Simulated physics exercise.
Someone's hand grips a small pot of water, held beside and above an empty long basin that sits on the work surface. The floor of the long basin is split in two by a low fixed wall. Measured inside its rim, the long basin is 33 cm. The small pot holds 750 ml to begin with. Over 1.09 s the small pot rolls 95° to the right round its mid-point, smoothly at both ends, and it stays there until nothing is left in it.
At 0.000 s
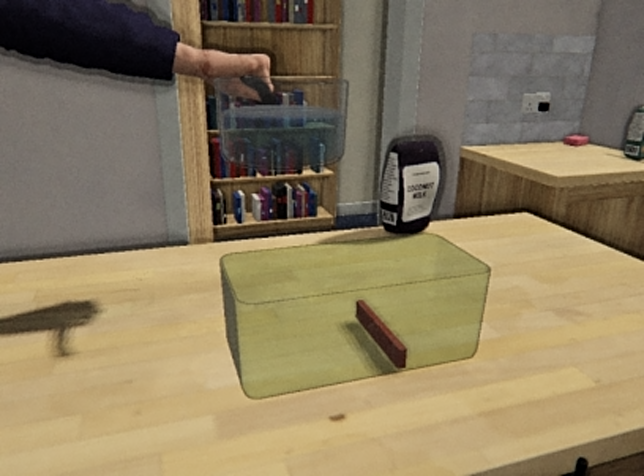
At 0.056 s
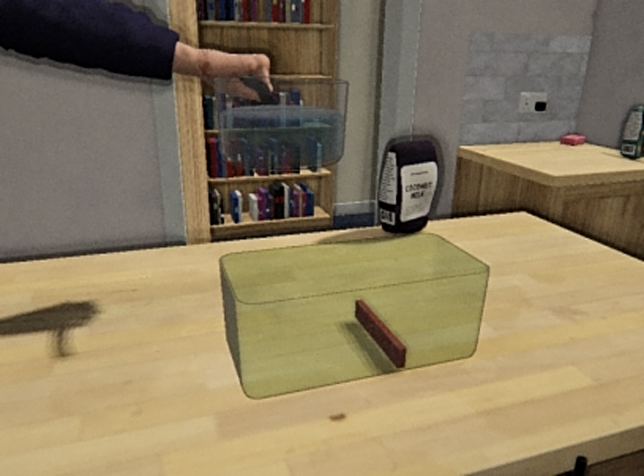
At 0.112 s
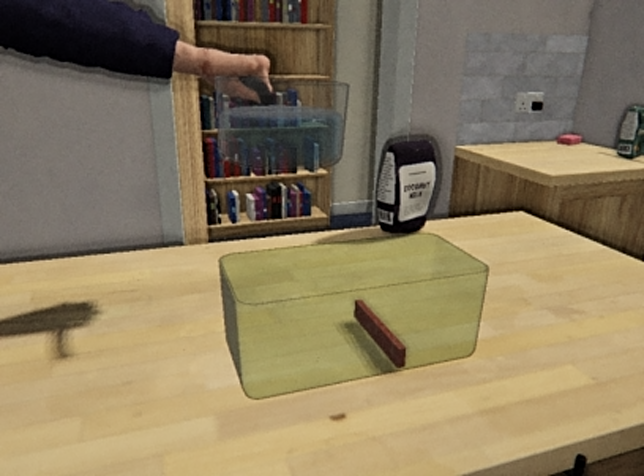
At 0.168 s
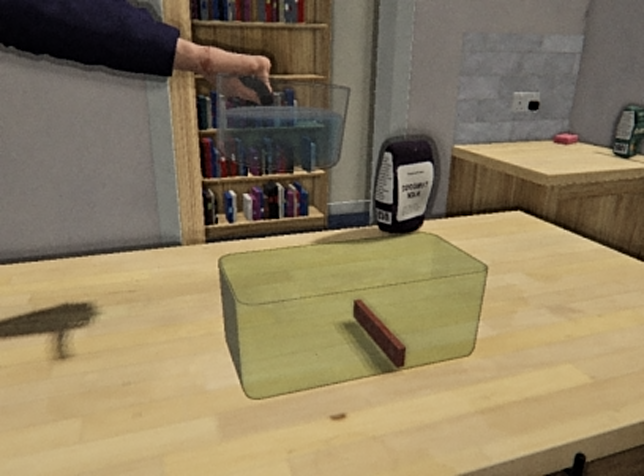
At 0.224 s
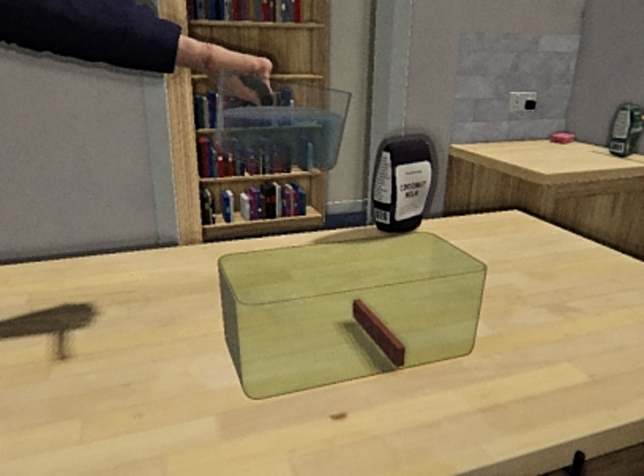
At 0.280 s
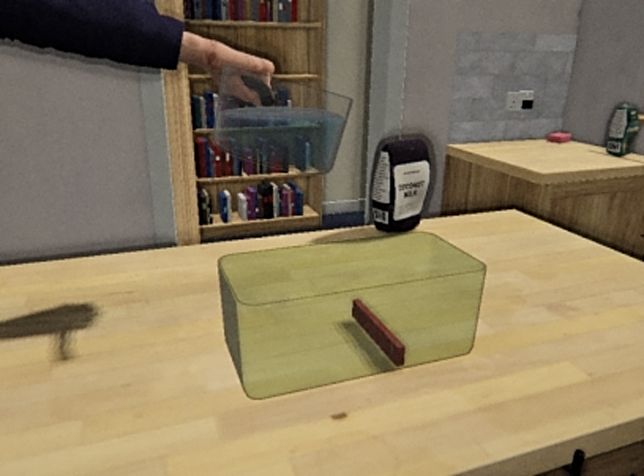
A hand in a dark sleeve reaches in from the upper left, gripping a small clear container of bluish water above a pale wooden worktop, seen from slightly above. Below sits an empty yellow-green transparent basin with a reddish-brown bar at its middle, a dark labelled bottle behind it, and bookshelves beyond. The hand gradually tilts the container rightward while the view drifts very slightly.
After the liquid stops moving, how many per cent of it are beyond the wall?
About 63 per cent.
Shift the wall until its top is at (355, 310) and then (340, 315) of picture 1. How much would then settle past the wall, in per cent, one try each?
First try about 95 %, second try about 95 %.
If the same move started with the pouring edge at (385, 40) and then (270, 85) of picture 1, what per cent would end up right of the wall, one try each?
Try 1: Approx. 65 %; try 2: Approx. 15 %.
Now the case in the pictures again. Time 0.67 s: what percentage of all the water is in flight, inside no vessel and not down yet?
Close to 22 in a hundred.
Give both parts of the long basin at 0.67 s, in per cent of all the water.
About 1 left, about 0 right.
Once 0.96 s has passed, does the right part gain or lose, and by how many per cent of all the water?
I'd say it grows by some 16.
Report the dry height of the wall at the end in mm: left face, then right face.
Left 20 mm, right 0 mm.
By 0.67 s the tilt is 65° and 76 per cent is still to pour, 1 is left of the wall and 0 right of it.
By 0.96 s the tilt is 92° and 24 per cent is still to pour, 7 is left of the wall and 47 right of it.
By 1.26 s the tilt is 95° and 5 per cent is still to pour, 24 is left of the wall and 65 right of it.
By 1.59 s the tilt is 95° and 1 per cent is still to pour, 35 is left of the wall and 63 right of it.
At rest 36 per cent lies left of the wall, 63 right of it and 1 outside.
